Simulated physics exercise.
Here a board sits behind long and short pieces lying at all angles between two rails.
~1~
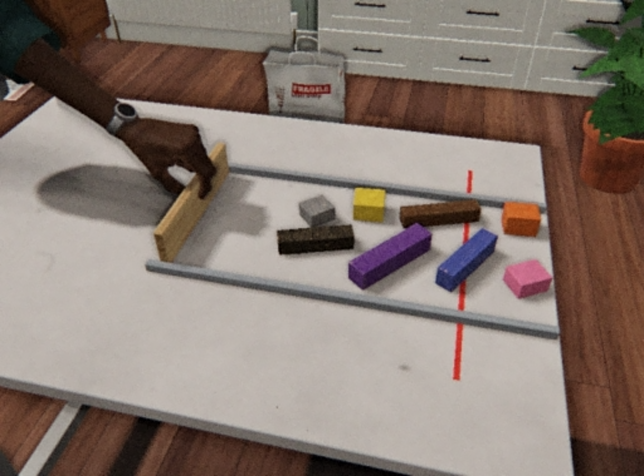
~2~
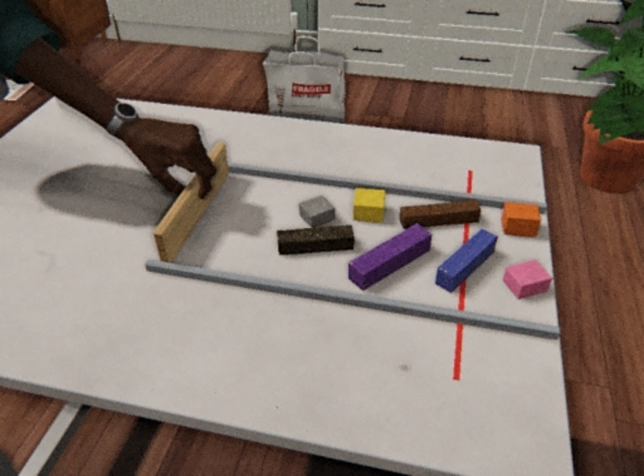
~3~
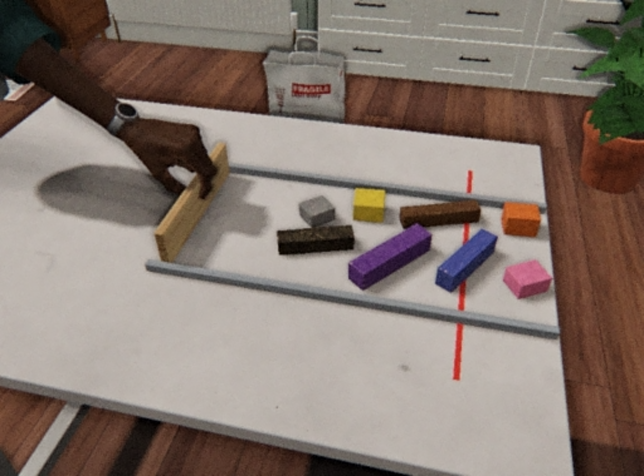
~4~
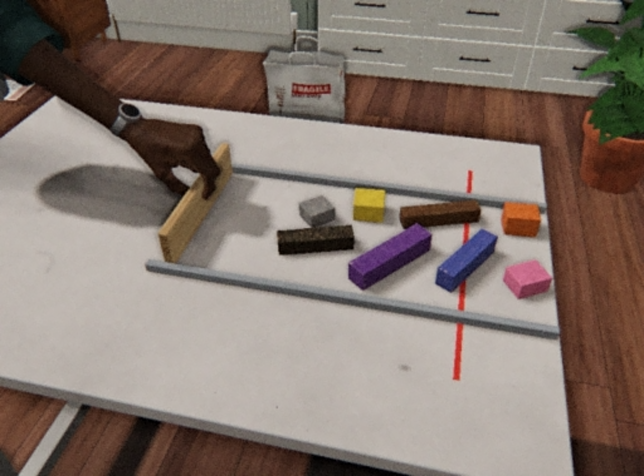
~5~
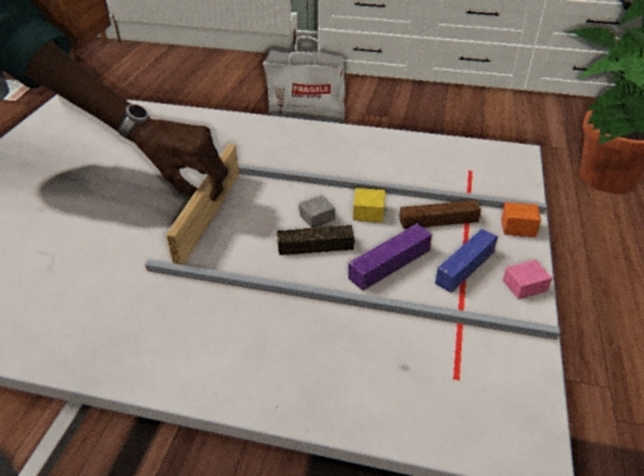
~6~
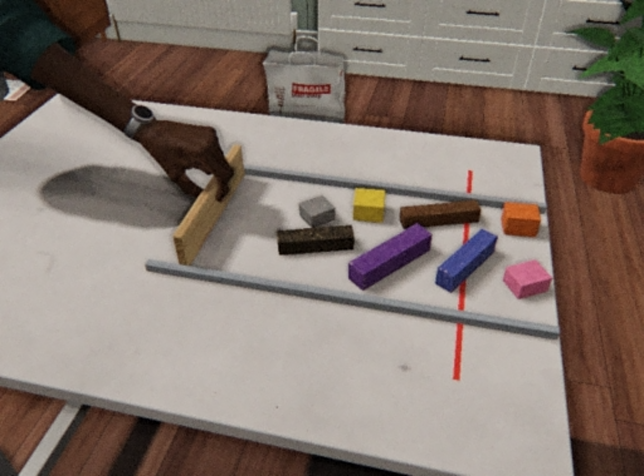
A hand holding a wooden board upright between two rails, then sliding it slightly right behind scattered coloured blocks that stay still.
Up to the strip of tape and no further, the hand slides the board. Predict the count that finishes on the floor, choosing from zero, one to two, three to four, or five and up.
The count on the floor is one to two.
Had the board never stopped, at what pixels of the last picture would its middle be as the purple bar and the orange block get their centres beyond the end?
Near (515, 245) and (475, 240).
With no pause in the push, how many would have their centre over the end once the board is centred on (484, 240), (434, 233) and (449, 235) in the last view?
Result per place: 2; 0; 0.
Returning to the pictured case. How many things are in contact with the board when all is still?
4 touch it.
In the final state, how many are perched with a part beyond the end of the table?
Answer: 3.
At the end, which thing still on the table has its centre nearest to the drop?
The orange block.
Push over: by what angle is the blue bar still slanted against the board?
I'd estimate about 35 degrees.
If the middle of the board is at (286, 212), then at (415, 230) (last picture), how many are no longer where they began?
Tally at point one: 1; at point two: 7.
A little later, none off yet; pink block at rest near (527, 279); orange block at rest near (521, 220); blue bar at rest near (467, 259).
When it is over, the number that fall off is one or two; down, pink block.
